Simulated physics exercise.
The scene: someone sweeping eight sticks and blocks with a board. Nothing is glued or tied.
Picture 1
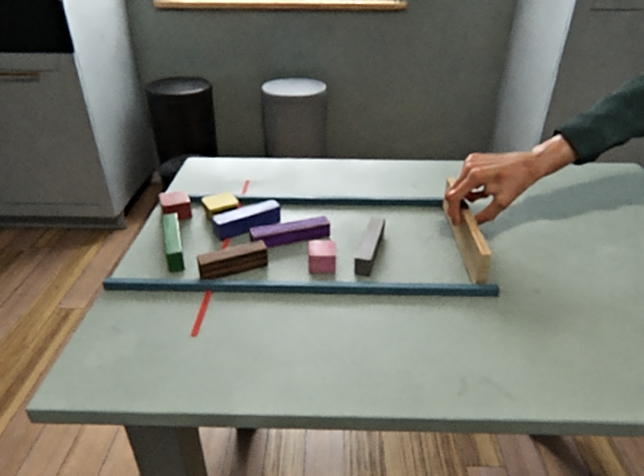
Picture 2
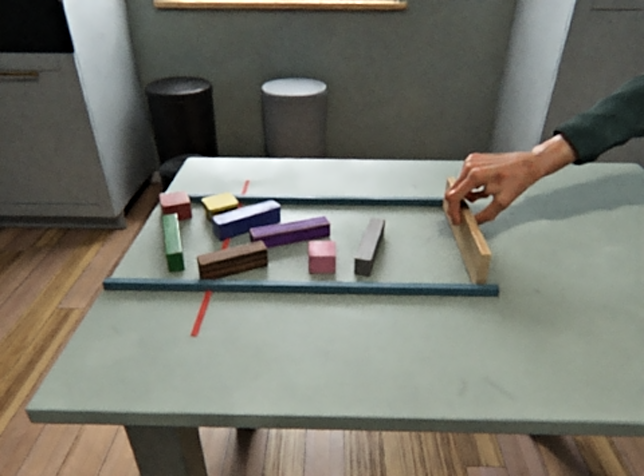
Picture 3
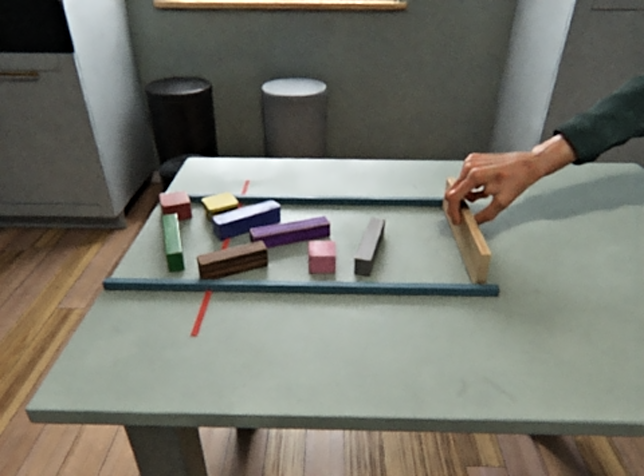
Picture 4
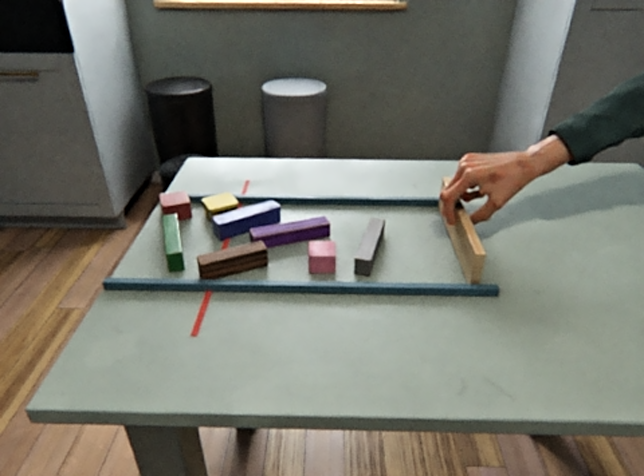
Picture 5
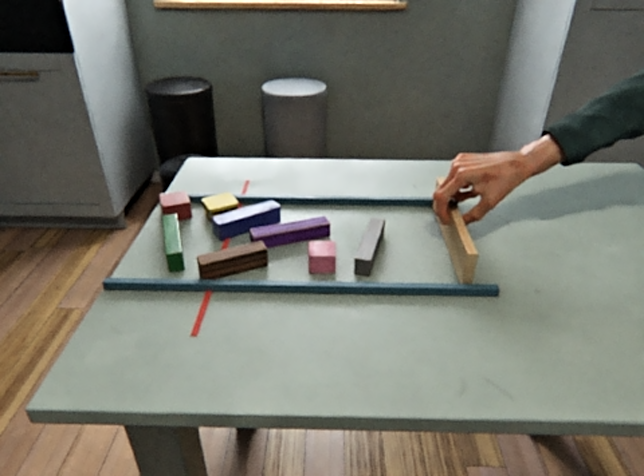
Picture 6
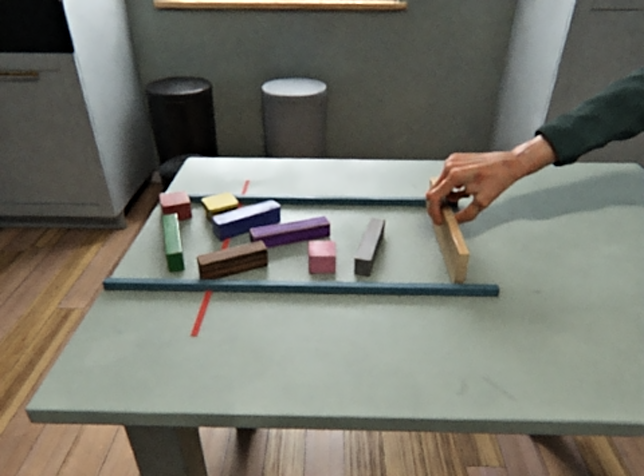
A hand held a wooden board upright at the right end of a track on a table, then slid it slightly left toward the scattered colored blocks, which stayed still.
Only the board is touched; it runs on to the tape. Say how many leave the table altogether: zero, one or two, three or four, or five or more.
Outcome: The number that fall off is zero.
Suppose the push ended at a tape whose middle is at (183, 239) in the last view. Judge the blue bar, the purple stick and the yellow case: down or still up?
The blue bar is kept, the purple stick tumbles off, the yellow case does not fall.
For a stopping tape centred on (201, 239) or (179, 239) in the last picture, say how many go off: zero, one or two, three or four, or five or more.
Taking them in turn, 1 or 2; either three or four.
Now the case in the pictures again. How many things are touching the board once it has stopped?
2 of them.
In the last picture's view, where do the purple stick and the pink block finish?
First (174, 239), then (189, 254).
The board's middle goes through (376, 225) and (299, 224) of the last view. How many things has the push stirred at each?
At the one place 1, at the other 4.
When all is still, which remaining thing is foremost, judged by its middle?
Foremost is the green bar.
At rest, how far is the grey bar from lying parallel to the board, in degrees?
Roughly 0° out of line.
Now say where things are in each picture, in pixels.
The first picture shows red block (176, 206); green bar (173, 241); yellow case (221, 208); board (464, 227); tape (227, 239).
The second picture shows green bar (173, 241); brown stick (233, 261).
The third picture shows yellow case (221, 208); board (464, 227).
The fourth picture shows red block (176, 206); purple stick (291, 233).
The fifth picture shows green bar (173, 241); pink block (322, 257).
The sixth picture shows red block (176, 206); green bar (173, 241); yellow case (221, 208); board (445, 226); tape (227, 239).
Soon after, none off yet; red block at rest near (176, 206); green bar at rest near (173, 241); yellow case at rest near (221, 208).
In the end, the number that fall off is zero.
